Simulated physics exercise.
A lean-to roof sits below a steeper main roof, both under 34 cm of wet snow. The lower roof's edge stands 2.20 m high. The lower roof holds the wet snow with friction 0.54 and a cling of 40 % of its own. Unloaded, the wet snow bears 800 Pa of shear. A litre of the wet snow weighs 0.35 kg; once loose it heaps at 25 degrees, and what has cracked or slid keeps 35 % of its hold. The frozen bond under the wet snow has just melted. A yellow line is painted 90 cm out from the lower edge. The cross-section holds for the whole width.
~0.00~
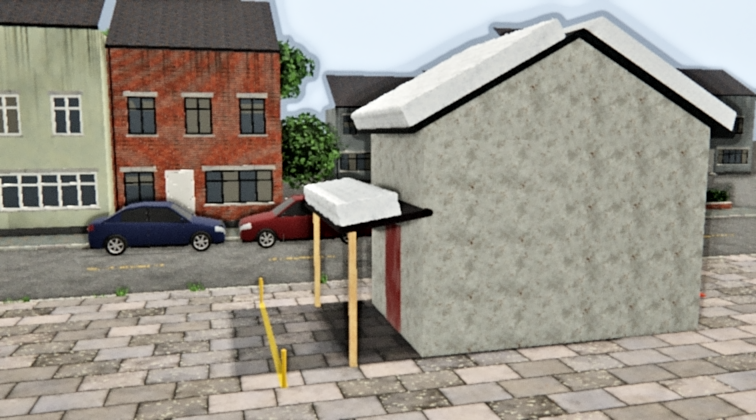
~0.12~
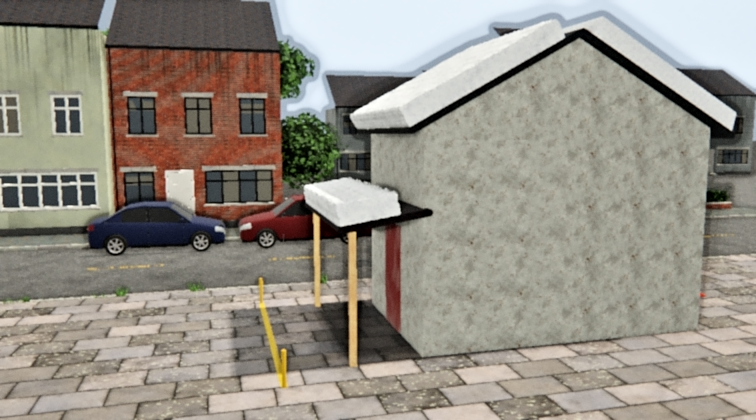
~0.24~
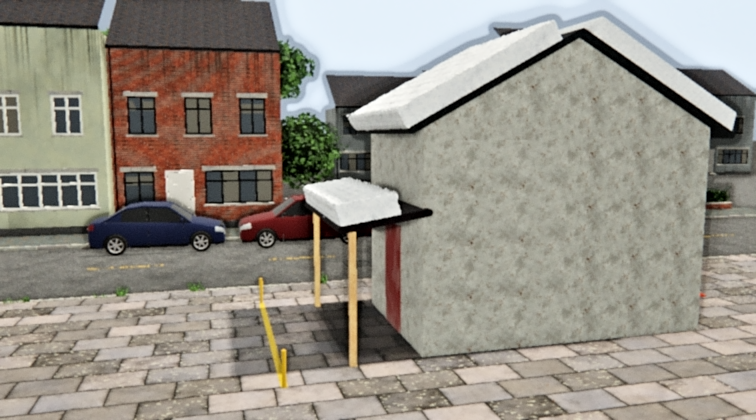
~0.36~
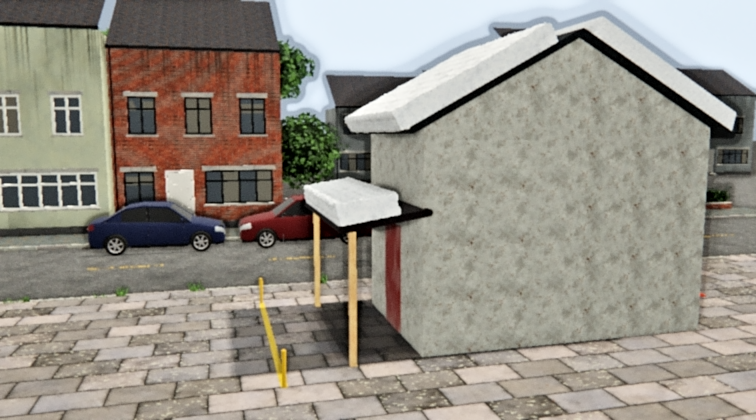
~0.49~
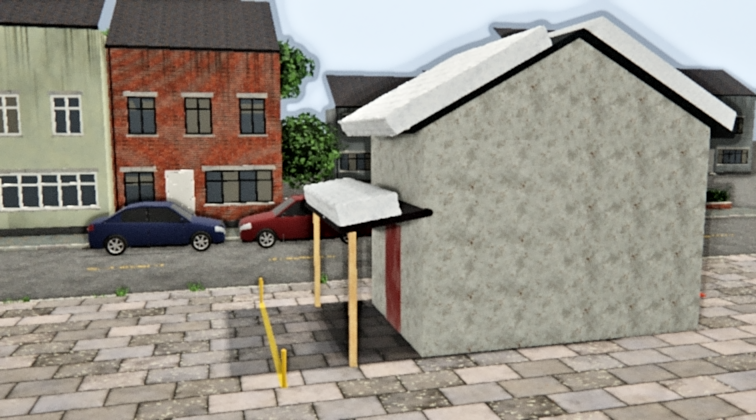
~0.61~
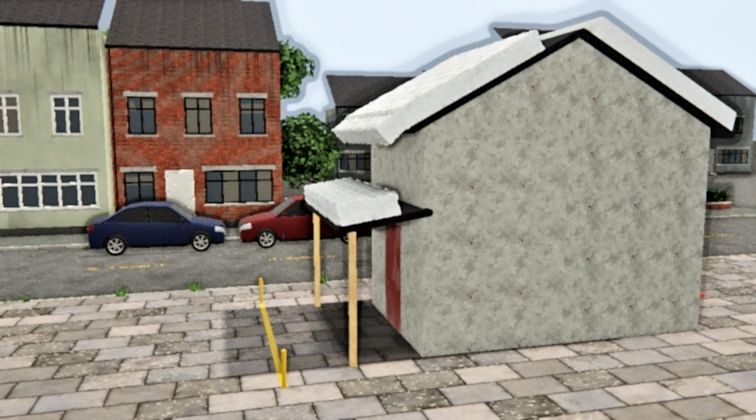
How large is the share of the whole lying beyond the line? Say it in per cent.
Close to 59 per cent.
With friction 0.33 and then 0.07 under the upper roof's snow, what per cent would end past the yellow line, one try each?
In turn about 60 %, 65 %.
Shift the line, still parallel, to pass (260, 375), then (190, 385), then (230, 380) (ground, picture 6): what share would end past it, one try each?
In that order: 50 %, 35 %, 45 %.
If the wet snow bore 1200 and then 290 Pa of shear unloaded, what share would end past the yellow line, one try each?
In that order: 60 %, 60 %.
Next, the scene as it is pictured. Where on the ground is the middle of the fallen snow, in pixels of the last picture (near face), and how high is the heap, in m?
Near (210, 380), some 0.3 m high.
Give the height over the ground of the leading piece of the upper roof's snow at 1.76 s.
About 0.0 m.
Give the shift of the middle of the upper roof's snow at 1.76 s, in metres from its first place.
Some 4.0 m.
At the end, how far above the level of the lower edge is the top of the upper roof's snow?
Some 0.5 m.
After 1.13 s, none is below the lower edge and 0 % is past the line.
After 1.76 s, 41 % is below the lower edge and 17 % is past the line.
After 2.38 s, 80 % is below the lower edge and 59 % is past the line.
After 3.00 s, 80 % is below the lower edge and 59 % is past the line.
After 3.40 s, 80 % is below the lower edge and 59 % is past the line.
